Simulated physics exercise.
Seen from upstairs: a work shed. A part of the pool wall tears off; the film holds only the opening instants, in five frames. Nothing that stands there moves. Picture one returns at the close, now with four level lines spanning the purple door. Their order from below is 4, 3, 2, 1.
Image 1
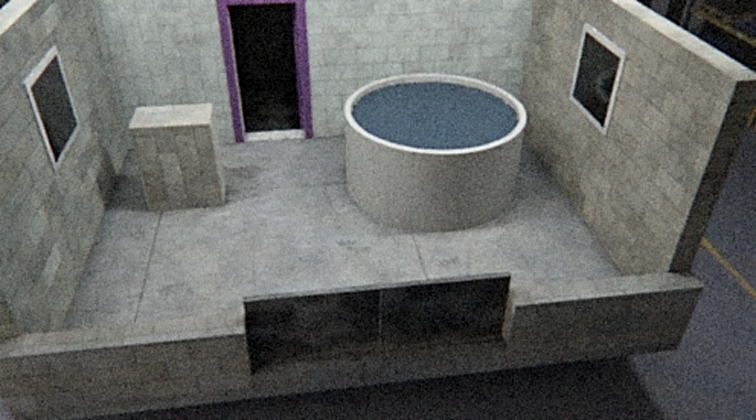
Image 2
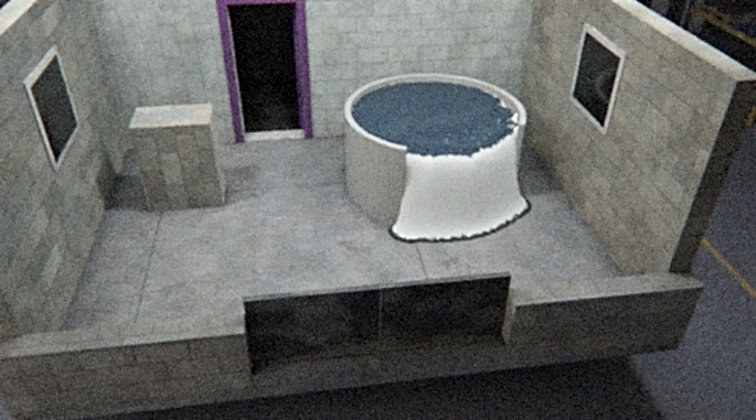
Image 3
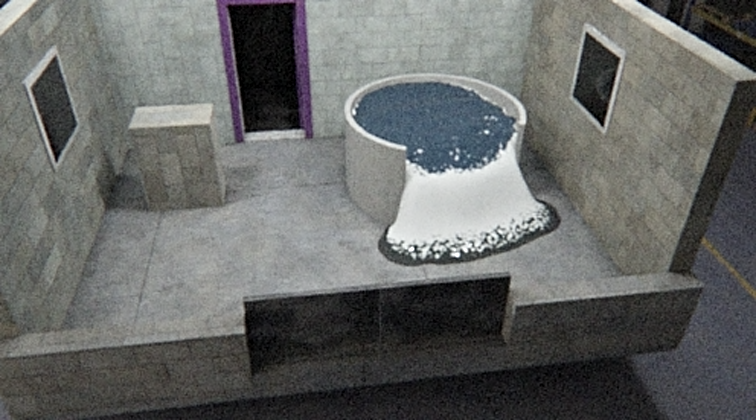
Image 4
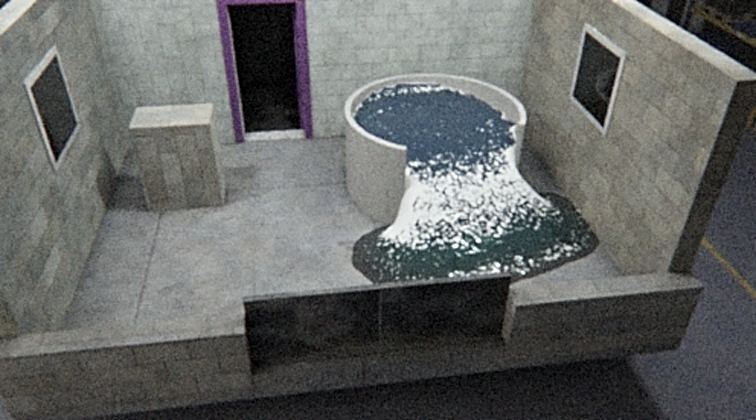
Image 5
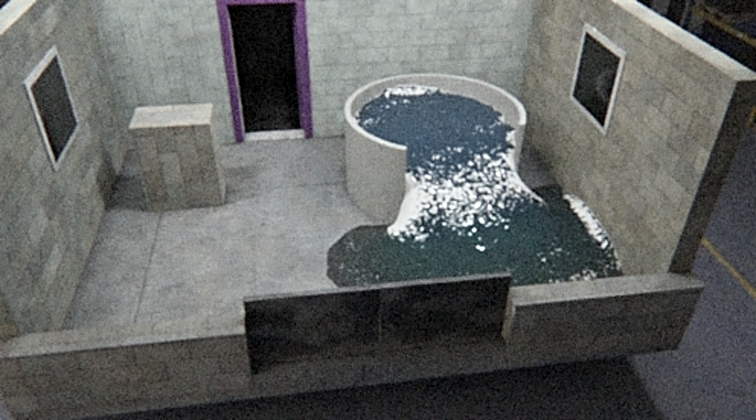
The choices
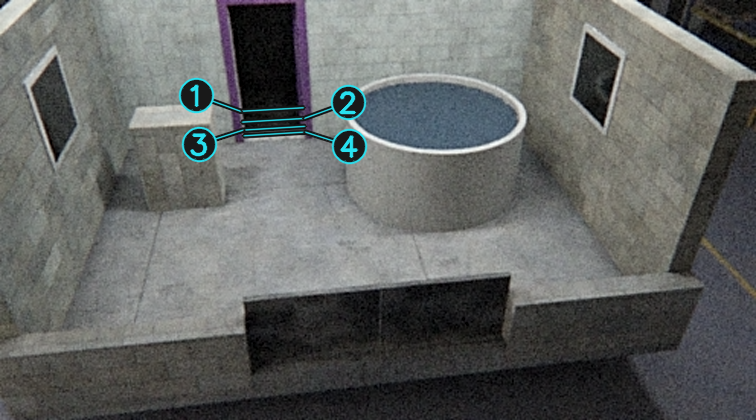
The clip opens on a roofless block-walled room seen from above, with a round pool of still water near a purple doorway. The pool's front right side gives way and white, foaming water pours onto the floor, then spreads as a dark green sheet toward the right wall and the front gate.
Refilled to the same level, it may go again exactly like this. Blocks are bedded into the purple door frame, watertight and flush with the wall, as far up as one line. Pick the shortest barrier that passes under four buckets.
3 is the one.
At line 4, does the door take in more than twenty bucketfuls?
No.
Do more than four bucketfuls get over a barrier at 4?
Yes, that goes wrong.
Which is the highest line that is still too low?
4.
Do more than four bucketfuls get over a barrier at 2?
No.
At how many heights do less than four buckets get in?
Three.
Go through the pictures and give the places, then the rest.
Water in the pool at rest, its middle at (434, 115); foot of the purple doorway at (275, 140); shut gate at (380, 296).
Water covers 2 % of the ground and shows as far out as (395, 232).
Water covers 7 % of the ground and shows as far out as (390, 251).
Water covers 15 % of the ground and shows as far out as (576, 207).
Water covers 23 % of the ground and shows as far out as (343, 255).
On the marked copy, 1 at (272, 109); 2 at (273, 120); 3 at (274, 128); 4 at (274, 133); from the bottom up 4, 3, 2, 1.
If 1 is chosen, nothing gets over.
If 2 is chosen, nothing gets over.
If 3 is chosen, a splash gets over, under a bucket.
If 4 is chosen, about 9 bucketfuls get in.
